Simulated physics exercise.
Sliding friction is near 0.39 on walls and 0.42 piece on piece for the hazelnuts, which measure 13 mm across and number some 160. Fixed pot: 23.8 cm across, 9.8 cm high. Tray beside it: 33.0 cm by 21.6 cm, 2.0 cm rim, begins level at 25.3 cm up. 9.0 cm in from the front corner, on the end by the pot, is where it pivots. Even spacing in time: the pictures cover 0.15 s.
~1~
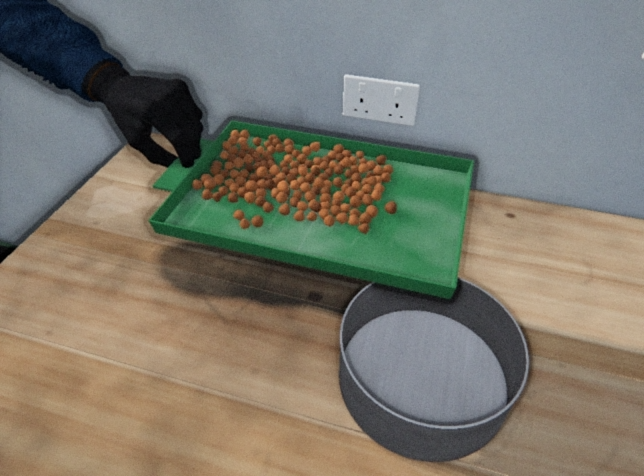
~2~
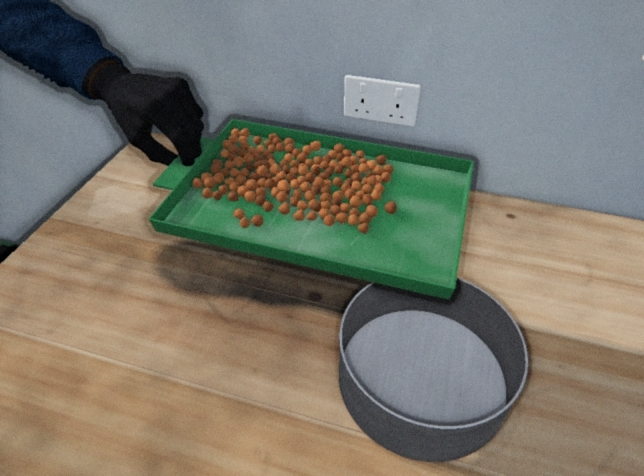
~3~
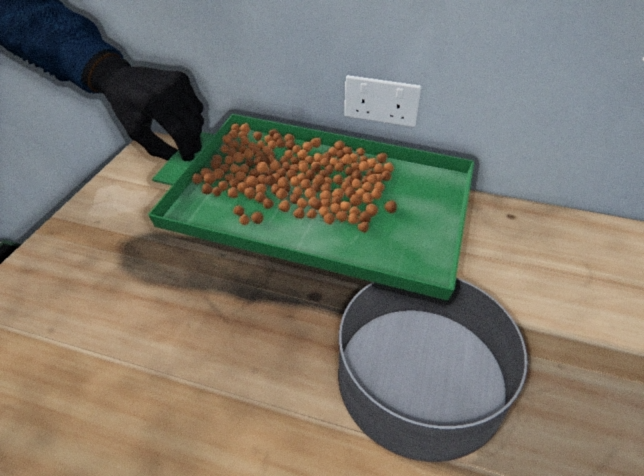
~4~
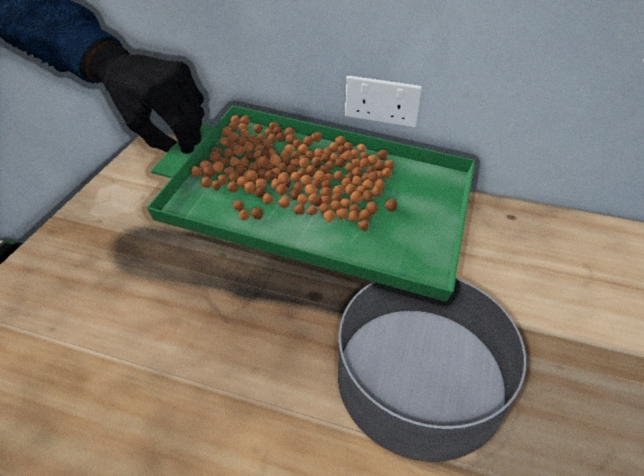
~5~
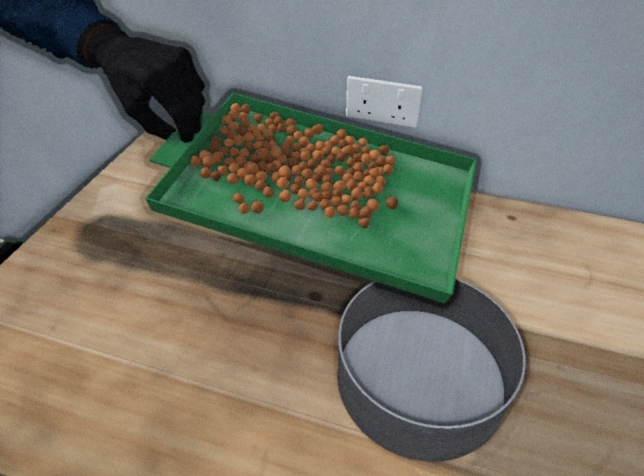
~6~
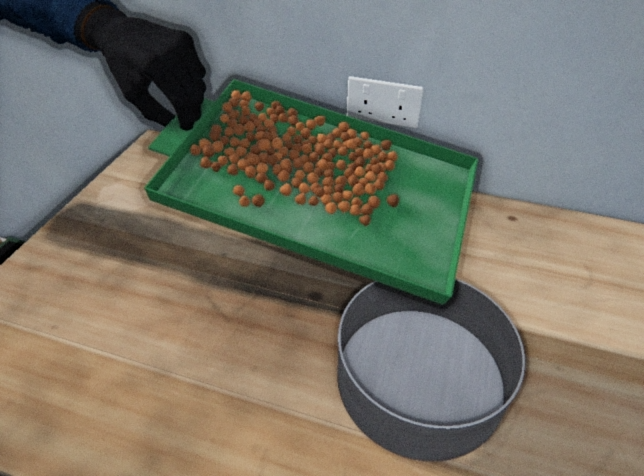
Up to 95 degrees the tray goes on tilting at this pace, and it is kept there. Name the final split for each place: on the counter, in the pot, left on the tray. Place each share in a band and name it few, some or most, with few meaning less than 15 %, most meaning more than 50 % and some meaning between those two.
In the end: Counter some, pot most, tray few.
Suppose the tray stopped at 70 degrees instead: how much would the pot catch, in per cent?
Around 40 %, I reckon.
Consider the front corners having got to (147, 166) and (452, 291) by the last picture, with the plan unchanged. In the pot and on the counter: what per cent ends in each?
Pot: 50, counter: 50.
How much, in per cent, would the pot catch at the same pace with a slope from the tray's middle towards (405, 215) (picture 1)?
That would be close to 35 per cent.
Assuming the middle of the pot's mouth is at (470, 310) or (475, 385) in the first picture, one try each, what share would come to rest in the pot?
In order, about 40 and about 100 per cent.
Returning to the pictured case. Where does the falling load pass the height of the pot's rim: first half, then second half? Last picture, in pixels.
Early: About (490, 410); late: About (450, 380).
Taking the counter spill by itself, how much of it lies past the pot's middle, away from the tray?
About 100 per cent.
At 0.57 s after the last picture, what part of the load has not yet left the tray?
Some 65 per cent of the load.
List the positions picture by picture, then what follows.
In the first frame, tray tilt 0 degrees, front corners at (152, 220) and (453, 285); middle of the pieces at (291, 178); pot at (432, 339).
In the second frame, tray tilt 0 degrees, front corners at (152, 218) and (452, 286); middle of the pieces at (291, 178).
In the third frame, tray tilt 2 degrees, front corners at (151, 214) and (451, 287); middle of the pieces at (291, 175).
In the fourth frame, tray tilt 4 degrees, front corners at (150, 207) and (451, 289), lowest corner right front; middle of the pieces at (291, 170).
In the fifth frame, tray tilt 7 degrees, front corners at (149, 197) and (450, 291), lowest corner right front; middle of the pieces at (292, 162).
In the sixth frame, tray tilt 11 degrees, front corners at (148, 187) and (449, 294), lowest corner right front; middle of the pieces at (294, 155); pot at (430, 339).
Then, 0.34 s after the last picture, tilt 52 degrees; the tray holds 100 %, the pot 0 %.
Then, 0.57 s after the last picture, tilt 79 degrees; the tray holds 65 %, the pot 0 %.
Then, 0.91 s after the last picture, tilt 95 degrees; the tray holds 10 %, the pot 50 %.
In the end, counter 30 %, pot 70 %, tray 0 %.
